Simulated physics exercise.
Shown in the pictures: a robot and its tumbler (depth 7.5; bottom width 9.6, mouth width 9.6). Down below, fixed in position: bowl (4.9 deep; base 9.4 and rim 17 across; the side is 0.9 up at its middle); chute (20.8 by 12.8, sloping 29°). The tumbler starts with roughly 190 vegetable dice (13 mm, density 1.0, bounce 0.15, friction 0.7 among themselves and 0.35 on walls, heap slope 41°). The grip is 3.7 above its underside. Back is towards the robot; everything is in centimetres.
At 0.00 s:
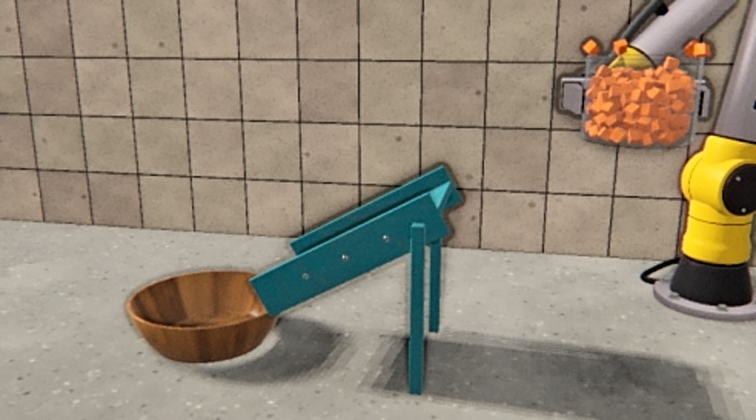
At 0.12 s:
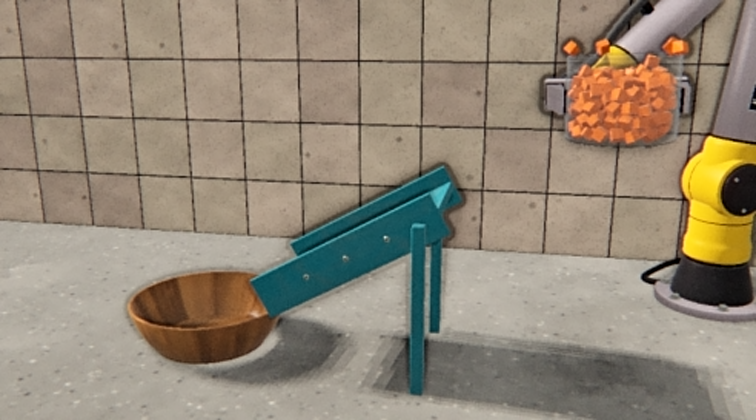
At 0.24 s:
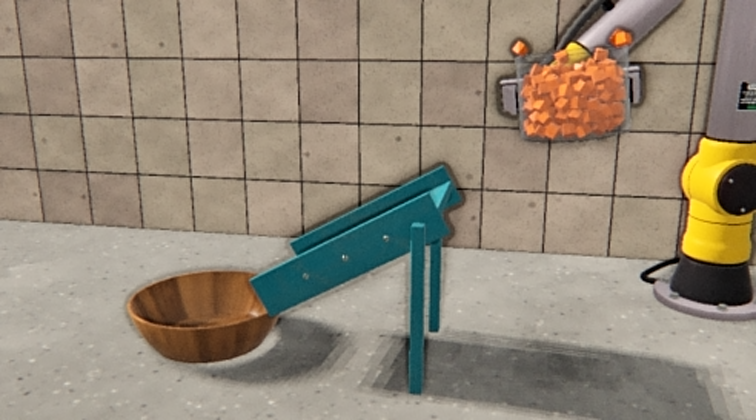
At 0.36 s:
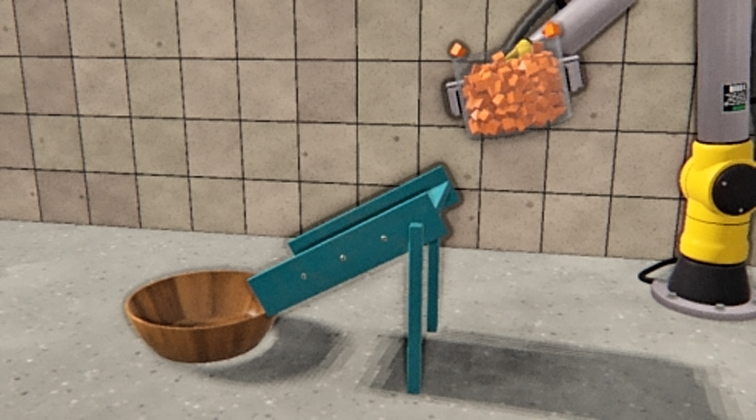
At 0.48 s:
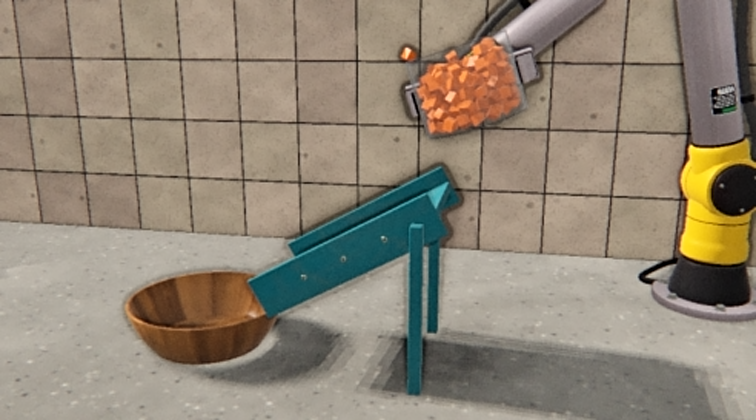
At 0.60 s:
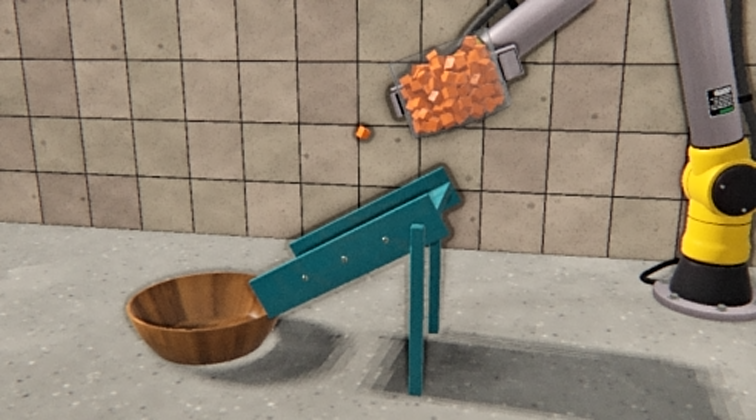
At first, a robot arm holds a clear tumbler heaped with orange cubes, level and to the right of a teal chute that slopes down to a wooden bowl. The arm carries it left until it is above the chute's upper end, tilting it gradually leftward, and one cube drops off.
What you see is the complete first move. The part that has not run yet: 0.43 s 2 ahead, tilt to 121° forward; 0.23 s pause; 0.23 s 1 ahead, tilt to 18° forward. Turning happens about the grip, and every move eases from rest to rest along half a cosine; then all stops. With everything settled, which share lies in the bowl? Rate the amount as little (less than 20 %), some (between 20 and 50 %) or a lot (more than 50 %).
A lot - more than 50 %.
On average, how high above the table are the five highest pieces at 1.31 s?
Close to 26 cm above the tabletop.
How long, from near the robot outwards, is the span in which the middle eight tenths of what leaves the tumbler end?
Length: Close to 8 cm.
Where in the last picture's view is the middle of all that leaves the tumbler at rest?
(216, 325).
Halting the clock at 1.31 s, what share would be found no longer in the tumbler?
Roughly 90 percent by that moment.
After 0.96 s, tilted 114° forward, highest piece 34 above the table; 180 in the tumbler, 1 in the bowl, 7 on the chute or in flight.
After 1.31 s, tilted 109° forward, highest piece 26 above the table; 75 in the bowl, 19 in the tumbler, 94 on the chute or in flight.
After 1.69 s, tilted 18° forward, highest piece 28 above the table; 176 in the bowl, 12 in the tumbler.
After 2.74 s, tilted 18° forward, highest piece 28 above the table; 176 in the bowl, 12 in the tumbler.
In the end, 176 in the bowl, 12 in the tumbler. That is 94 % in the bowl.
